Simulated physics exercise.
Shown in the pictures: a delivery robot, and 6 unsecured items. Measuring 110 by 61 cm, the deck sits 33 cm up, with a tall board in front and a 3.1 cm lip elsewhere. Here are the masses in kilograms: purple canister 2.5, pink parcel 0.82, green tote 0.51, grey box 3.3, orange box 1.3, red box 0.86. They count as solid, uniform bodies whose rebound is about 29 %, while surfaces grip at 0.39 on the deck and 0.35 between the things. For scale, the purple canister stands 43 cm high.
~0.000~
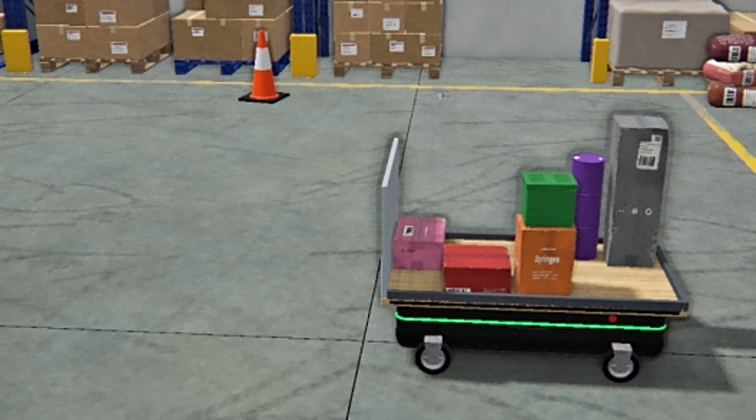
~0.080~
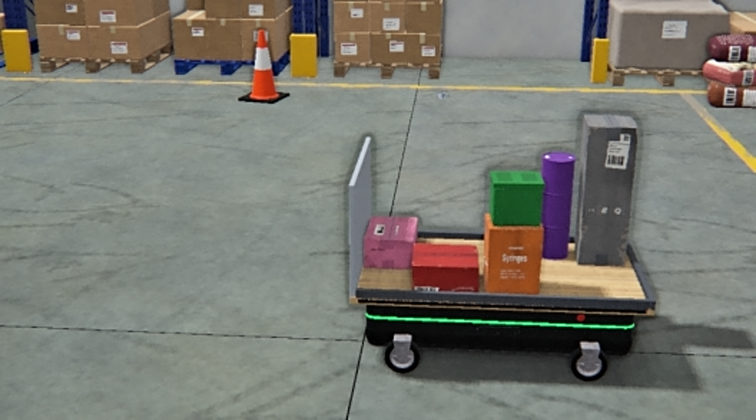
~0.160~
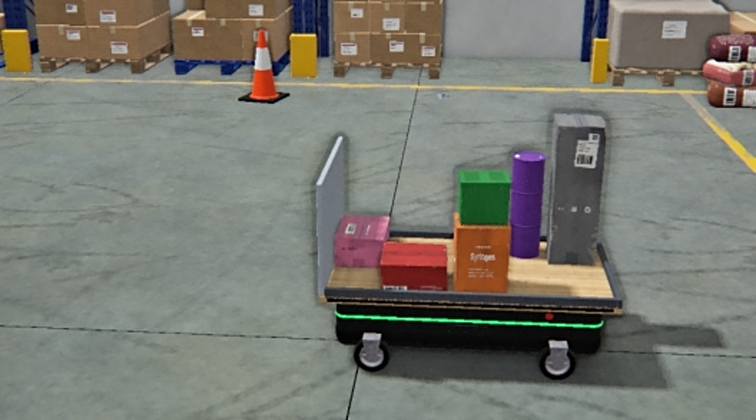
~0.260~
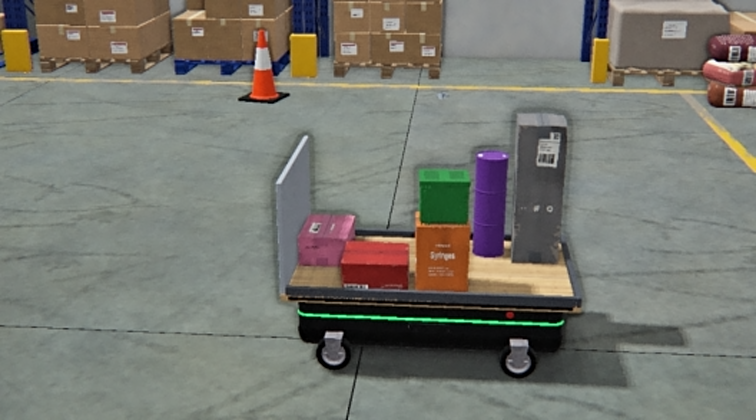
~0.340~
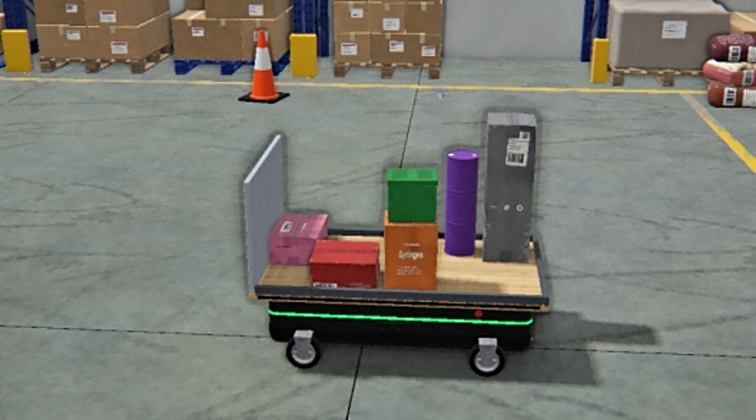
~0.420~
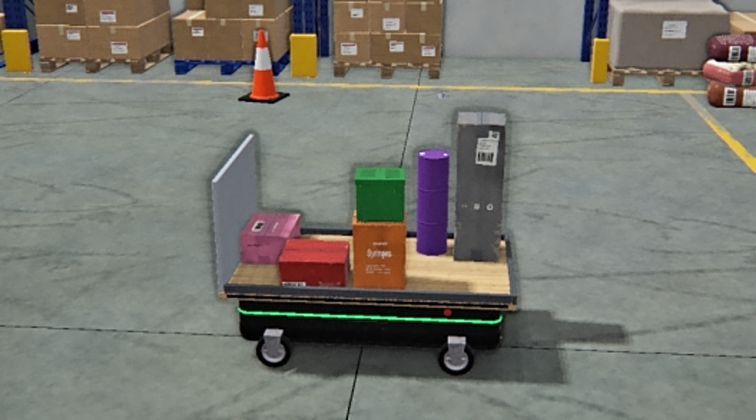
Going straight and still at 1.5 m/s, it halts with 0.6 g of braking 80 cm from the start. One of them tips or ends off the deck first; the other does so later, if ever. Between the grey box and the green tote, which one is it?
I would say the first of the pair.
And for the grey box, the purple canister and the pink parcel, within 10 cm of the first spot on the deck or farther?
In short, the grey box leaves its position, the purple canister leaves its position, the pink parcel stays close to home.
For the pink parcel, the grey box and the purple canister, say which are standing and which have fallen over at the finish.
Outcome noted - the pink parcel survives without falling, the grey box ends up fallen, the purple canister ends up fallen.
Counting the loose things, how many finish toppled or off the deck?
That comes to 2.
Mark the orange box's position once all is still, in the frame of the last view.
Look near (265, 247) and you'll find it.
After 0.82 s, 99 cm covered, stopped; grey box leaning 17° near (371, 181); green tote slid 10 cm near (261, 192); purple canister leaning 25°.
After 1.12 s, 99 cm covered, stopped; grey box leaning 65° near (321, 191); green tote slid 14 cm near (250, 192); purple canister on its side.
At rest (2.5 s), tipped over on the deck, purple canister and grey box; not toppled but over 10 cm from the start, green tote and red box; the other 2 in place, give or take 10 cm. Seen from the same camera at the end, grey box near (298, 226), green tote near (250, 192). Grey box went at 0.98 s; green tote was never lost.
